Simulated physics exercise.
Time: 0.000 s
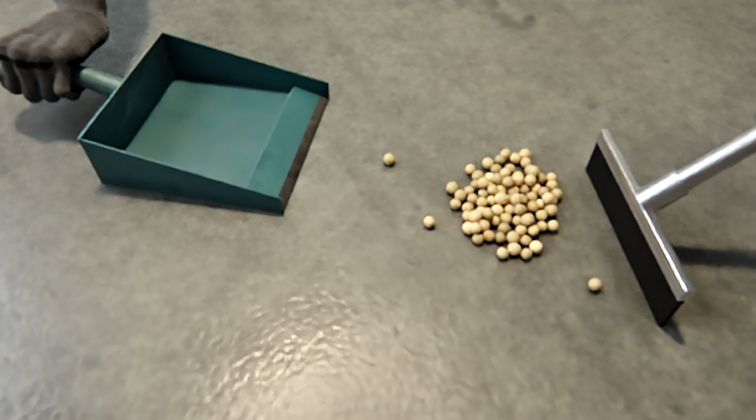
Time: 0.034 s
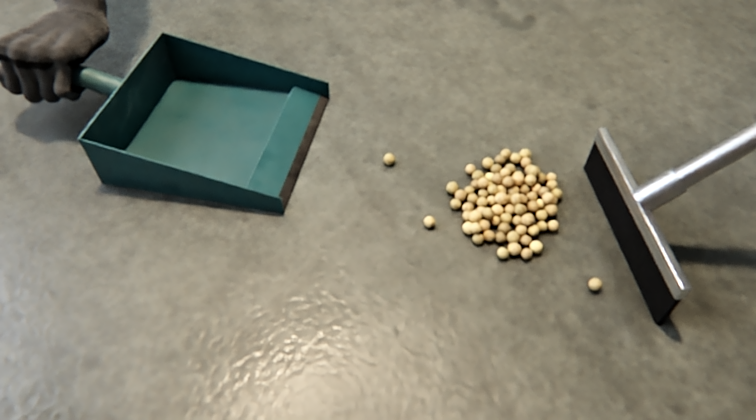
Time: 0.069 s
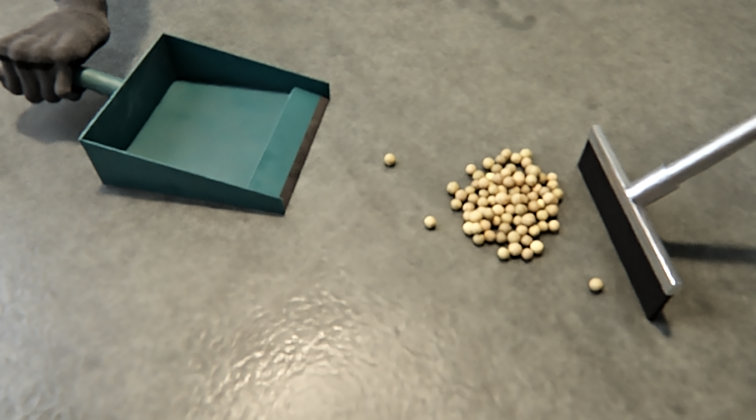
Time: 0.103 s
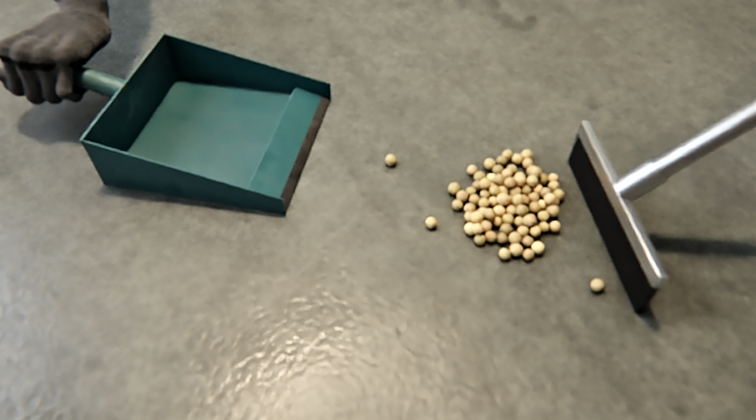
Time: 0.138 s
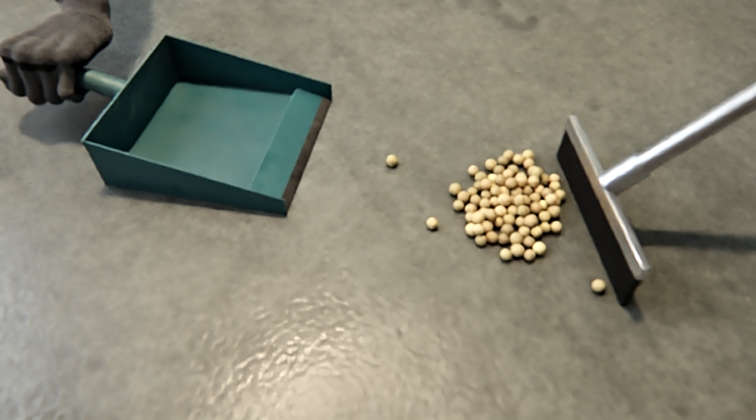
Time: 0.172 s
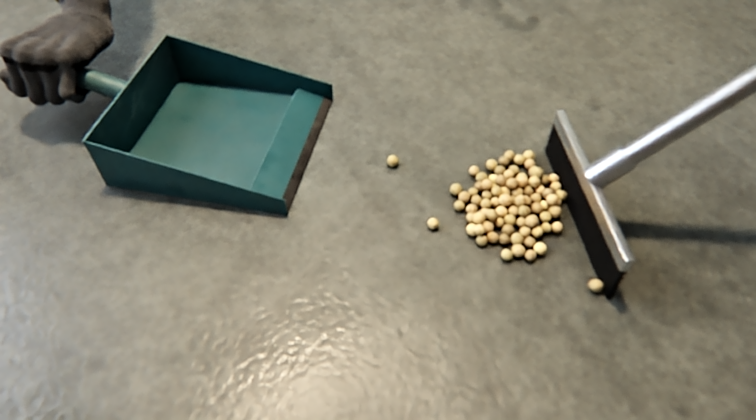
A black squeegee-like blade on a metal handle slid left across the gray floor toward a pile of round tan nuts, reaching its near edge, while a gloved hand held a green dustpan still.
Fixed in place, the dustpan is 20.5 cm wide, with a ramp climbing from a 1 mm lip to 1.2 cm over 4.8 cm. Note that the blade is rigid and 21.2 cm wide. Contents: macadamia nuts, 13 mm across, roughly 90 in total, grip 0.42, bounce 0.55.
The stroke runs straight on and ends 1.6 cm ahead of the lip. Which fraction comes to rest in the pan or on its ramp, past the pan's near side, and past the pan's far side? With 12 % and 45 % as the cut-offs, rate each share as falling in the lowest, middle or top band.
Bands: Pan in the lowest band; near side in the middle band; far side in the lowest band.
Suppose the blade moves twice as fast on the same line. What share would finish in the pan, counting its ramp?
Share: Near 20 %.
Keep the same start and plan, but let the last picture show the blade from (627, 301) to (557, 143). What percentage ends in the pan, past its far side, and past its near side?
That ends as pan 5, far 0, and near 55.
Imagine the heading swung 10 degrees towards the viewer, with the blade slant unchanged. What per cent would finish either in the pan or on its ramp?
It comes to roughly 10 in a hundred.
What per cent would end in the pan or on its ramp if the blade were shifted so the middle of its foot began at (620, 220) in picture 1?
Close to 5 in a hundred.
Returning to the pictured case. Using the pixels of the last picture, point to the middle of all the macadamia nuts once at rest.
In the last view, approximately (341, 189).
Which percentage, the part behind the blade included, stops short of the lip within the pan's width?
Roughly 65 percent.
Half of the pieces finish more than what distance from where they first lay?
Near 16 cm.
Then, at 0.47 s, middle of the blade 19 cm from the lip; 0 % over the lip, far side 0 %, near side 15 %.
Then, at 0.67 s, middle of the blade 10 cm from the lip; 0 % over the lip, far side 0 %, near side 25 %.
After 0.98 s, middle of the blade 5 cm from the lip; 5 % over the lip, far side 0 %, near side 30 %.
In the end, at 1.6 s, pan 5 %, near side 30 %, far side 0 %, in front of the lip or behind the blade 65 %.
